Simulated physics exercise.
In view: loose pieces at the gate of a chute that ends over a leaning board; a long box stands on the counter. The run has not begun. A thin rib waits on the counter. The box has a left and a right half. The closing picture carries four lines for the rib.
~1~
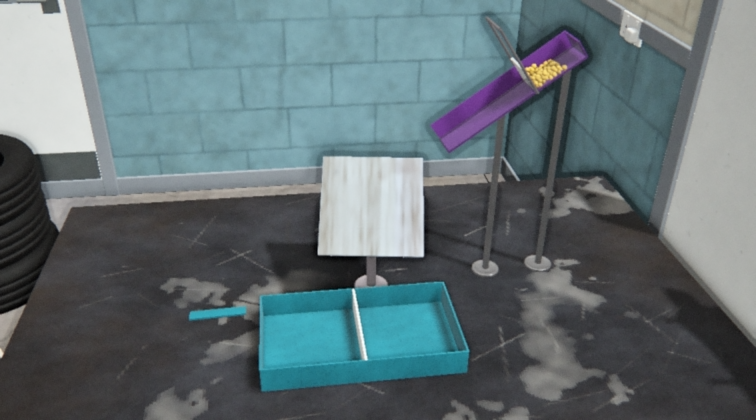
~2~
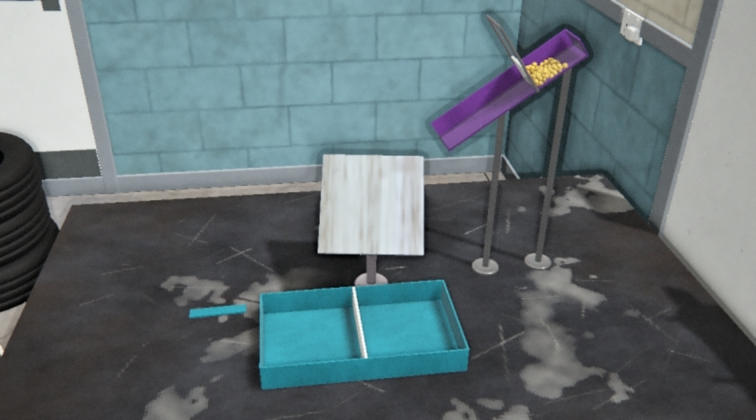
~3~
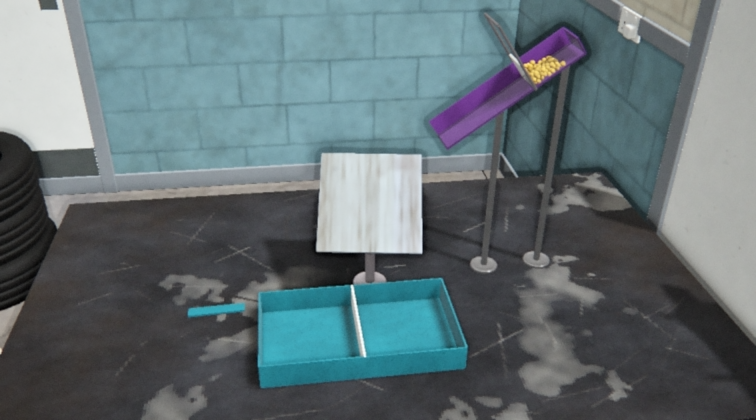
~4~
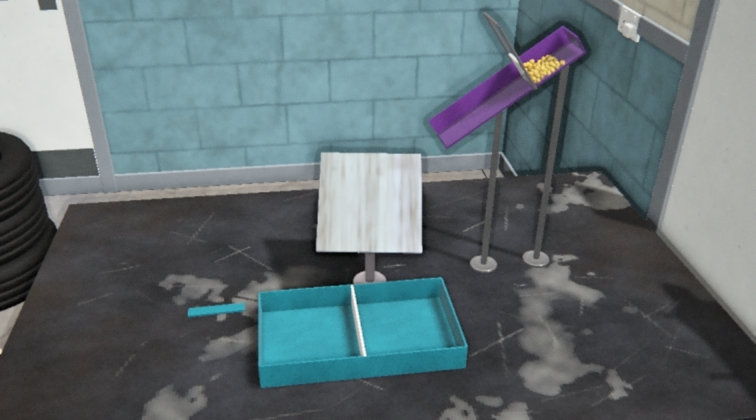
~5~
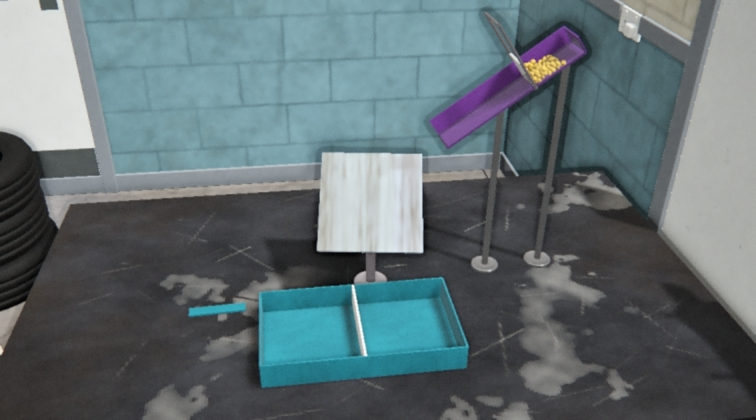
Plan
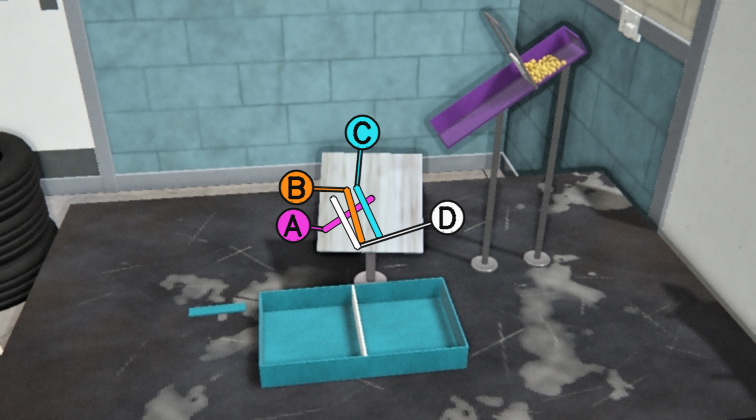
Yellow pieces resting behind a gate in a raised purple chute, above a pale leaning board and a divided teal box, nothing moving.
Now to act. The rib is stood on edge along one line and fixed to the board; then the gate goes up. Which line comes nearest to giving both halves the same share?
The answer is line A.
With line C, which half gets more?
More lands on the right.
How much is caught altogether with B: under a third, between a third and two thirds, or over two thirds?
It is over two thirds.
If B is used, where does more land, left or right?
The right half.
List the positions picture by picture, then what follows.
In the first picture, load behind the gate near (538, 73), puffed corn balls; lip of the chute near (444, 146), sloping gently.
In the second picture, middle of the board near (372, 203), tilted fairly steeply; middle of its low edge near (371, 254); of its high edge near (373, 155).
In the third picture, front corners of the box near (259, 366) and (467, 347); front end of its middle wall near (365, 357); gate still shut near (517, 63).
In the fourth picture, middle of the load near (536, 68); lip near (442, 142).
In the fifth picture, middle of the load near (537, 68); lip near (443, 142).
On the marked copy, line A from (371, 198) to (325, 229); line B from (346, 190) to (361, 240); line C from (356, 187) to (379, 236); line D from (333, 199) to (357, 246).
With A, of what is caught, close to two thirds in the left half, close to a third in the right.
With B, of what is caught, a small share in the left half, the bulk in the right.
With C, of what is caught, only a few in the left half, all but a few in the right.
With D, of what is caught, a small share in the left half, the bulk in the right.
